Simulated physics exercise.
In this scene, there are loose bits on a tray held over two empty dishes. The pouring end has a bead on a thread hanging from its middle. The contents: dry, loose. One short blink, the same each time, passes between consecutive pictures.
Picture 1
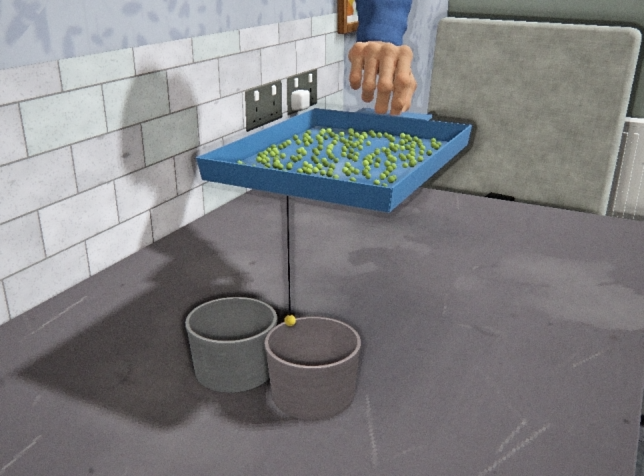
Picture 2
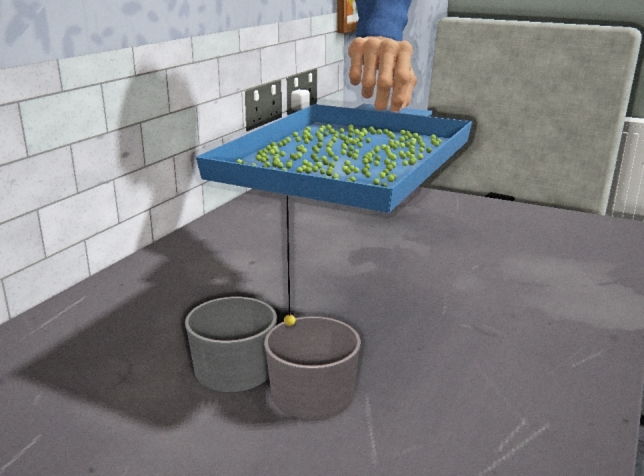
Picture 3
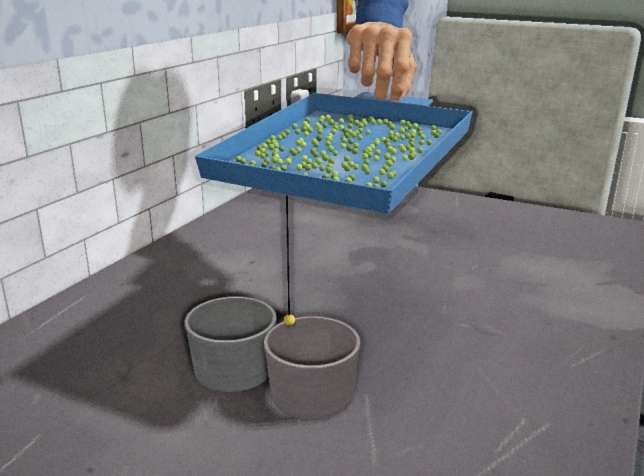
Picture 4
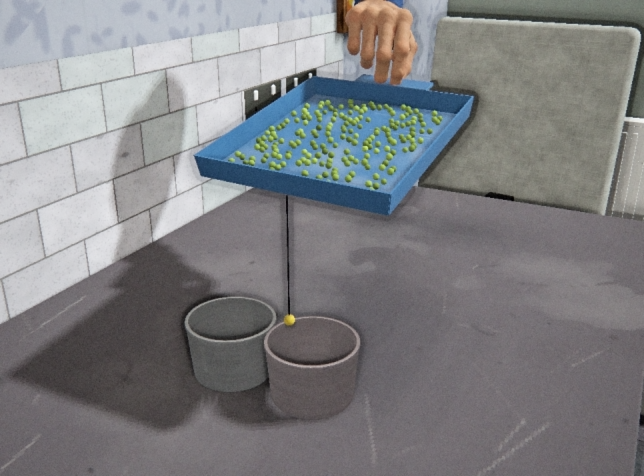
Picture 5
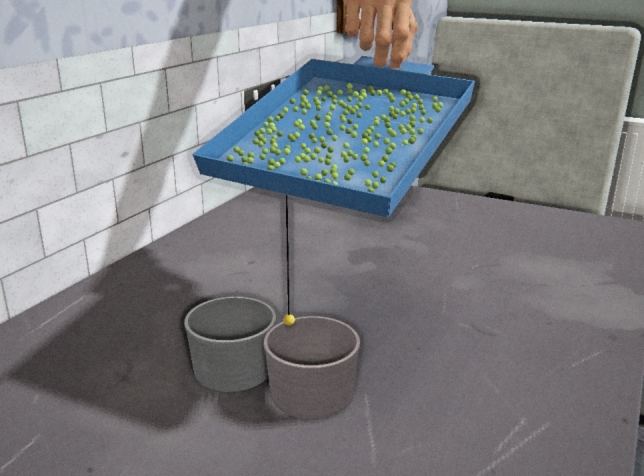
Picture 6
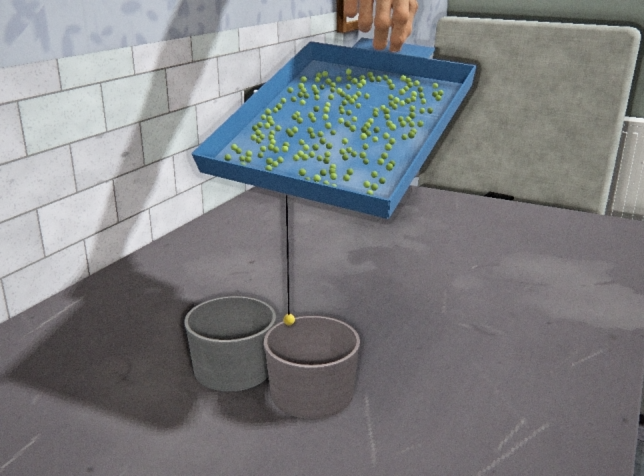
A hand raised the far side of a blue tray of green peas above two empty round dishes, tilting it gradually steeper while a yellow bead hung still on a thread from the near edge.
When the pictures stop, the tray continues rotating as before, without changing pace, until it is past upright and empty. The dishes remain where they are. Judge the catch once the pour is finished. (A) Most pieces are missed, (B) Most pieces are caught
The answer is A.
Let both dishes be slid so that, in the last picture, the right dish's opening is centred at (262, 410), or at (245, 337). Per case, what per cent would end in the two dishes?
In order, 10 % and 0 %.
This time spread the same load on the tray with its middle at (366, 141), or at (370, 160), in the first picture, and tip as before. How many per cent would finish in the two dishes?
10 and 10 per cent.
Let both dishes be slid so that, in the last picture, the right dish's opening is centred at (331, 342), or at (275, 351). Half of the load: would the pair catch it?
Well, the minor share the first time and the minor share the second time.
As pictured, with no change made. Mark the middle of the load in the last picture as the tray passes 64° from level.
I'd mark it close to (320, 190).
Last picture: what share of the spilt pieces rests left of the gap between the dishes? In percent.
30 %, roughly.
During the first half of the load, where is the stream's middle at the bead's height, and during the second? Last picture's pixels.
Near (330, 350) and later near (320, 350).
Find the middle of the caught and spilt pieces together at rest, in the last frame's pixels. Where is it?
Centre at rest, last view: Approx. (313, 454).
Shortly afterwards, tray tipped steeply; all but a few on the tray; a little in the air.
Next, tray tipped past a quarter turn; the bulk on the tray; only a few in the right dish; a little outside both; a little in the air.
Some moments later, tray tipped past a quarter turn; a little in the right dish; all but a few outside both.
In the end, tray tipped past a quarter turn; a little in the right dish; none at all in the left dish; all but a few outside both.
